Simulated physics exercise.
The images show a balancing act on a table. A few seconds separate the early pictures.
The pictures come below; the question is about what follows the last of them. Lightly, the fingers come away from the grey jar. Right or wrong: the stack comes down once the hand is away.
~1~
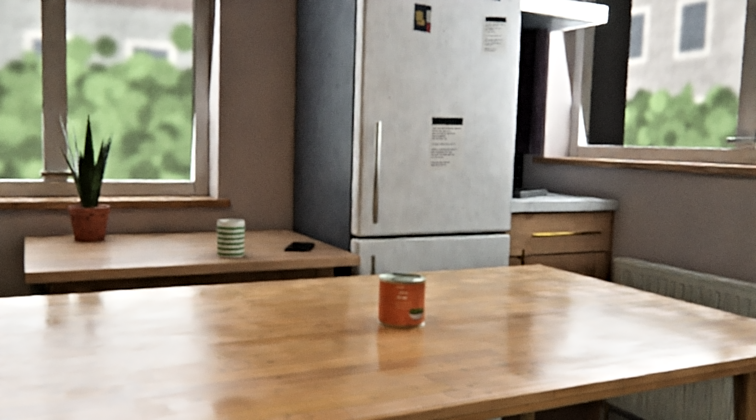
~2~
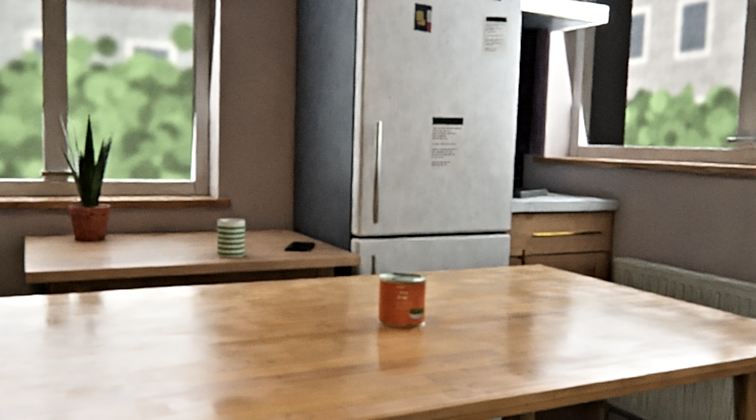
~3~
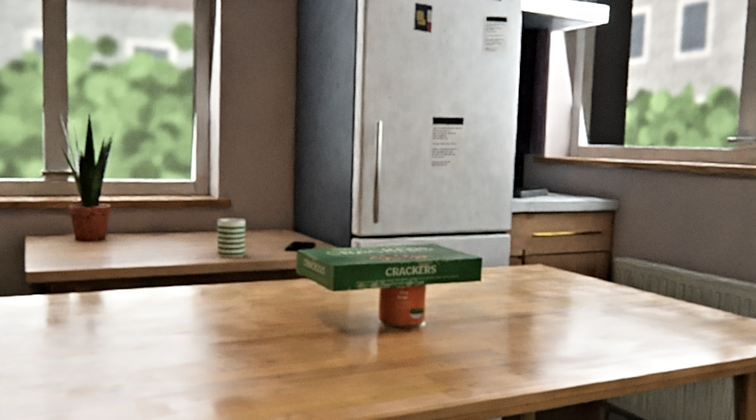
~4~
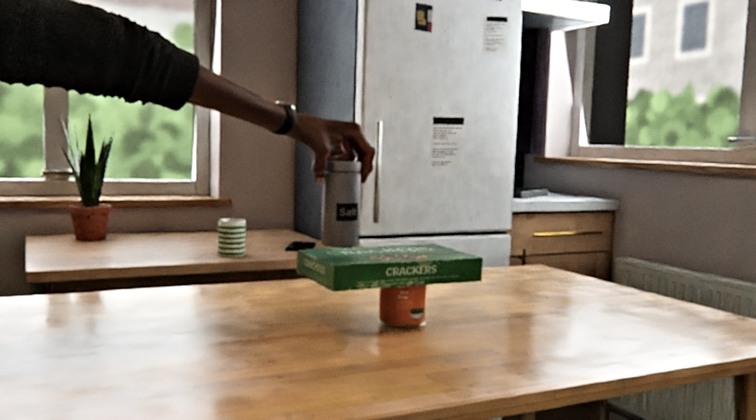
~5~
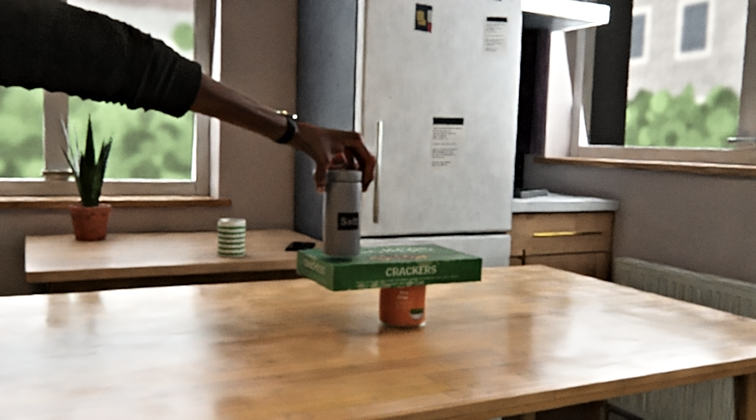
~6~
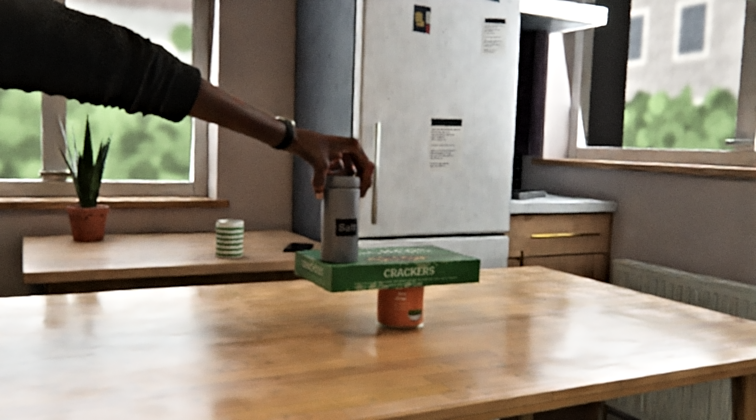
Right, it comes down.
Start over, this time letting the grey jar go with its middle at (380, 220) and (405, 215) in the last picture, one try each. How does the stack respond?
Trial 1: Falls over. Trial 2: Stable.
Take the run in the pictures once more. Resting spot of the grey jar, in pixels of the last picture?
End position in the final view: Approximately (190, 342).
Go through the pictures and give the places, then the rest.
In the first picture, the last thing is not in view yet.
In the second picture, the last thing is not in view yet.
In the third picture, the last thing is not in view yet; green packet (388, 265).
In the fourth picture, on its way; grey jar (341, 203); green packet (389, 265).
In the fifth picture, on its way; grey jar (342, 213); green packet (388, 265).
In the sixth picture, set down, still held; grey jar (340, 218); green packet (387, 267).
Then, 0.40 s later than the last frame, grey jar now fallen; green packet tilted by 40°.
Then, 0.70 s later than the last frame, green packet now fallen.
When it is over, fallen, grey jar and green packet; orange tin as before. End places, in pixels of the last picture, grey jar near (190, 341). The stack loses its balance.
